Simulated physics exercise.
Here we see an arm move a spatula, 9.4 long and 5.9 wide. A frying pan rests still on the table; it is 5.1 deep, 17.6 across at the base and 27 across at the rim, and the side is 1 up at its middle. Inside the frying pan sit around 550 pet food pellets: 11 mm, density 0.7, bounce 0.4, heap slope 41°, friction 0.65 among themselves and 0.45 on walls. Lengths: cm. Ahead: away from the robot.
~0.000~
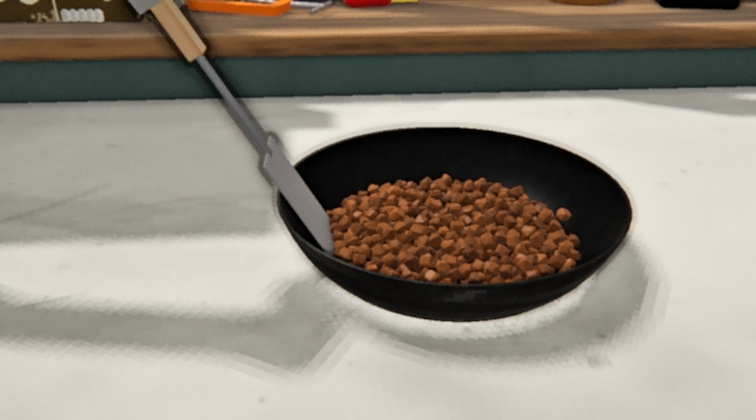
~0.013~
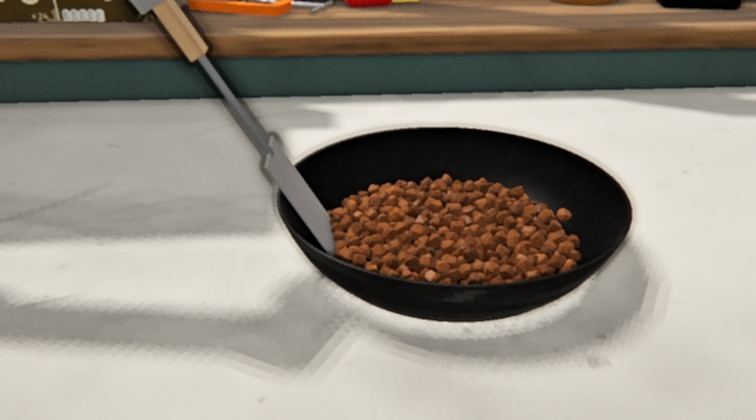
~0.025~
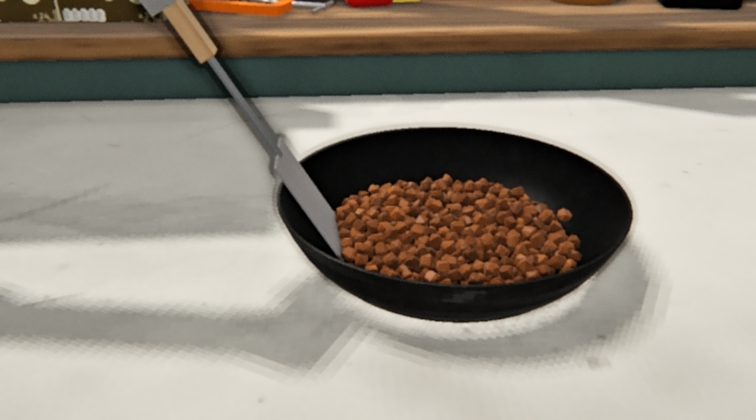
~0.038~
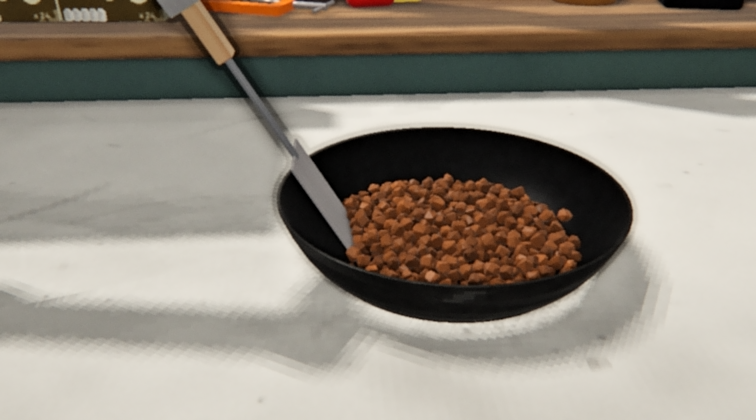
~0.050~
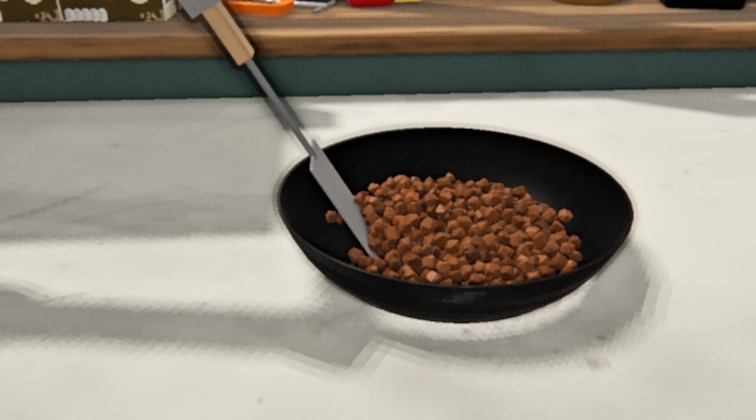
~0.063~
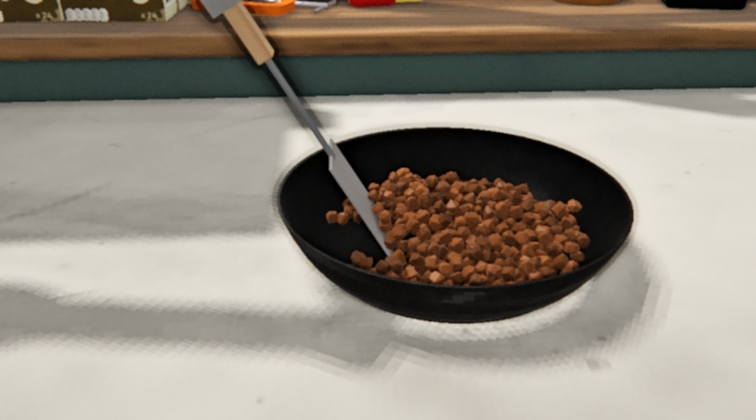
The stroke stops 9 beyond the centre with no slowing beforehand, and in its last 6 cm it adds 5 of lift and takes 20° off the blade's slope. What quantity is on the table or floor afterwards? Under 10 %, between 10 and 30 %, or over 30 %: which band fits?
The band that fits is between 10 and 30 %.
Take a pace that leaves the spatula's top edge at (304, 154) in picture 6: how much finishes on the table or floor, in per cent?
That share would be about 5 percent.
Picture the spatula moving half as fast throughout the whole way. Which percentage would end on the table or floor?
5 %.
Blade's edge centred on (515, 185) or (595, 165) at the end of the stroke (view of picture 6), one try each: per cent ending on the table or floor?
About 5 and 20 per cent.
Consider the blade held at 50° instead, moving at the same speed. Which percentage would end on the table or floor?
Result, estimated: 15 %.
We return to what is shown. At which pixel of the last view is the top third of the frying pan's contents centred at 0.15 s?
I'd put it close to (525, 202).
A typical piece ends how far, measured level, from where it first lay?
It comes out at about 4 cm.
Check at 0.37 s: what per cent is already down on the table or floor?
That would be near 10 per cent, give or take.
After 0.11 s, sloping 60°, highest piece 8 above the table; 549 in the frying pan.
After 0.15 s, sloping 55°, highest piece 9 above the table; 549 in the frying pan.
After 0.37 s, sloping 40°, highest piece 11 above the table; 472 in the frying pan, 43 on the table or floor, 34 on the blade or in flight.
After 1.42 s, sloping 40°, highest piece 5 above the table; 472 in the frying pan, 77 on the table or floor.
In the end, 472 in the frying pan, 77 on the table or floor. That is 14 % on the table or floor.
